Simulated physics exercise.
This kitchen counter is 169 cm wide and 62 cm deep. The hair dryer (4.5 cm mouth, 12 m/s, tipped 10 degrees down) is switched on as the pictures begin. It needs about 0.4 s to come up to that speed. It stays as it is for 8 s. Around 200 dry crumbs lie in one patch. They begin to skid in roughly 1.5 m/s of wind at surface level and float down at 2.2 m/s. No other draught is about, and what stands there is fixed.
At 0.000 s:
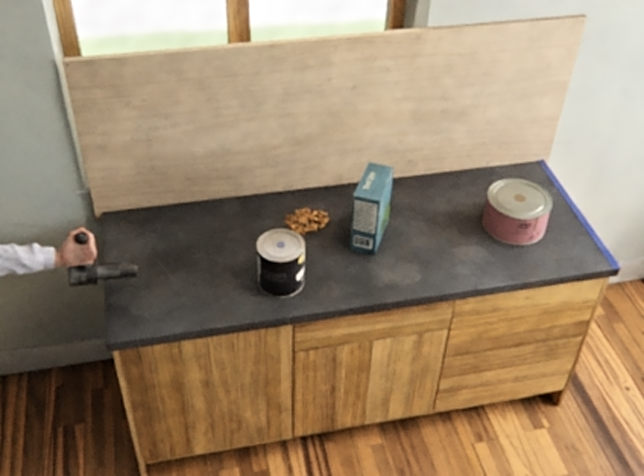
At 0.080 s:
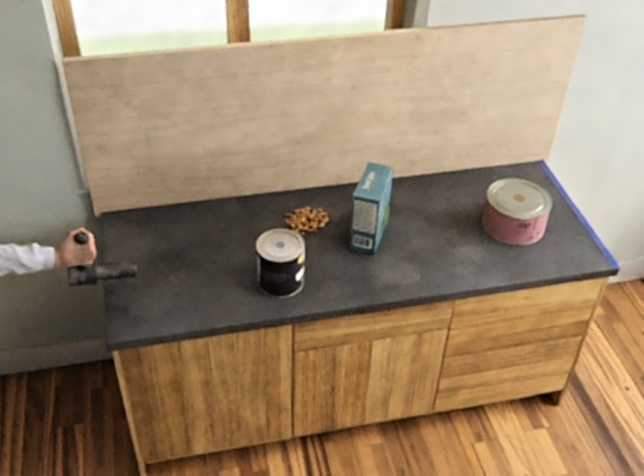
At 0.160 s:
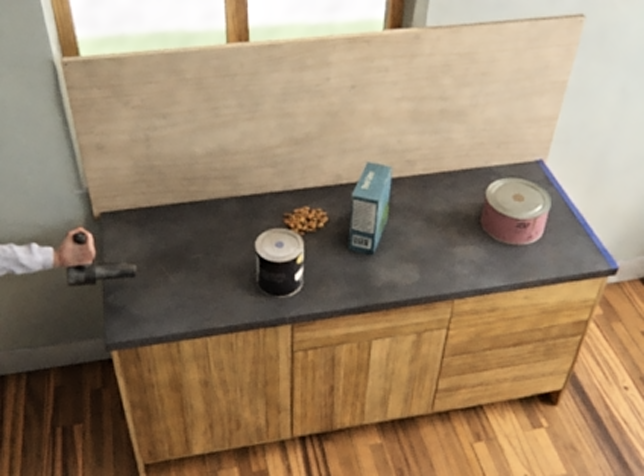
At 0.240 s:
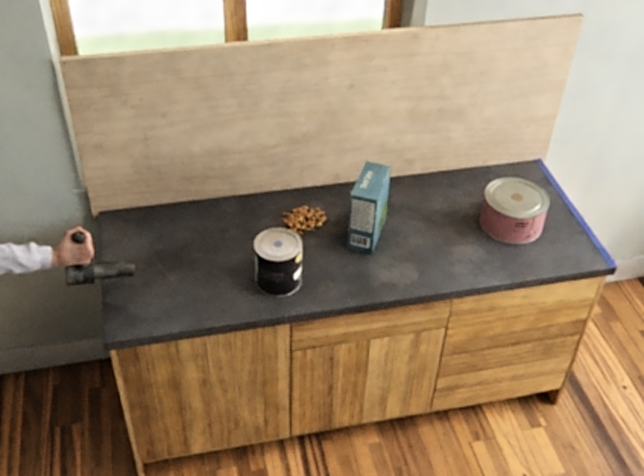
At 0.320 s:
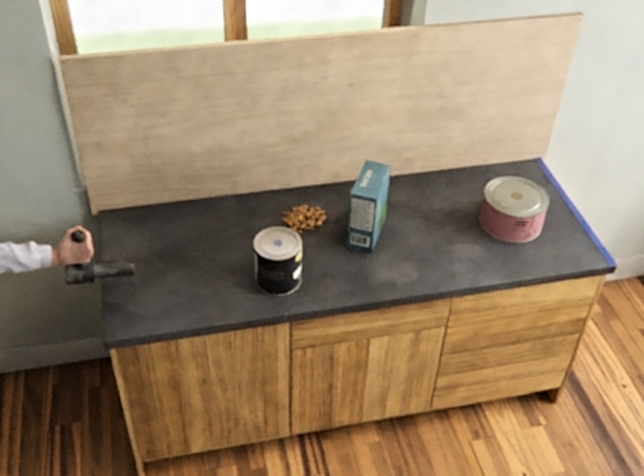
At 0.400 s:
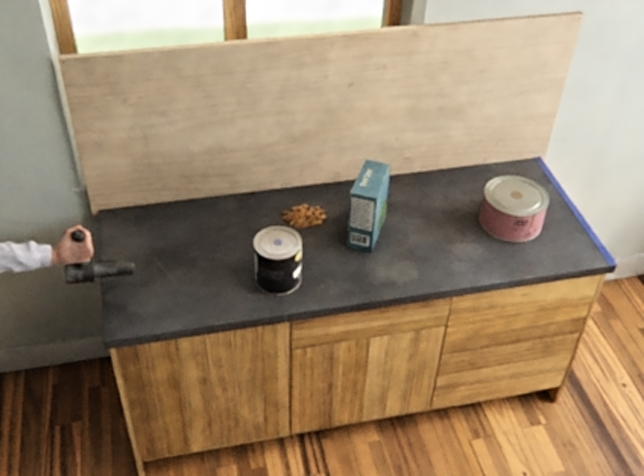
A dark grey countertop on wooden cabinets, seen from above and in front, stretches across a room with a striped wood floor, a pale board standing along its back below a window. On it sit a black tin, a small patch of orange-brown crumbs, a teal carton and a pink tin near a blue right edge. A hand at left holds a black hair dryer steady while the crumbs lie still, then shift slightly.
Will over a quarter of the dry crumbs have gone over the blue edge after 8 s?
Answer: Yes.
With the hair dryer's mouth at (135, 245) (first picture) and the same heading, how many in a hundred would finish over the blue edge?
In that case some 90 per cent.
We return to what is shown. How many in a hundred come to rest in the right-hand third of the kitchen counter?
About 0 %.
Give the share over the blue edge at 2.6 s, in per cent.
About 80 %.
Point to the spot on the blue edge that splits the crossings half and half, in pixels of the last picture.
Around (544, 161).
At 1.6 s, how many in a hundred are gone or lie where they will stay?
About 30 %.
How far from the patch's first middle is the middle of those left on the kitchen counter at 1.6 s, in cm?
Roughly 50 cm.
After 1.6 s, 66 % are on the move or not yet settled, 52 % are over the blue edge; the middle of those still in play is near (432, 169).
After 2.6 s, 28 % are on the move or not yet settled, 76 % are over the blue edge; the middle of those still in play is near (393, 175).
After 4.4 s, 12 % are on the move or not yet settled, 90 % are over the blue edge.
After 8.0 s, at the end, 96 % are over the blue edge.
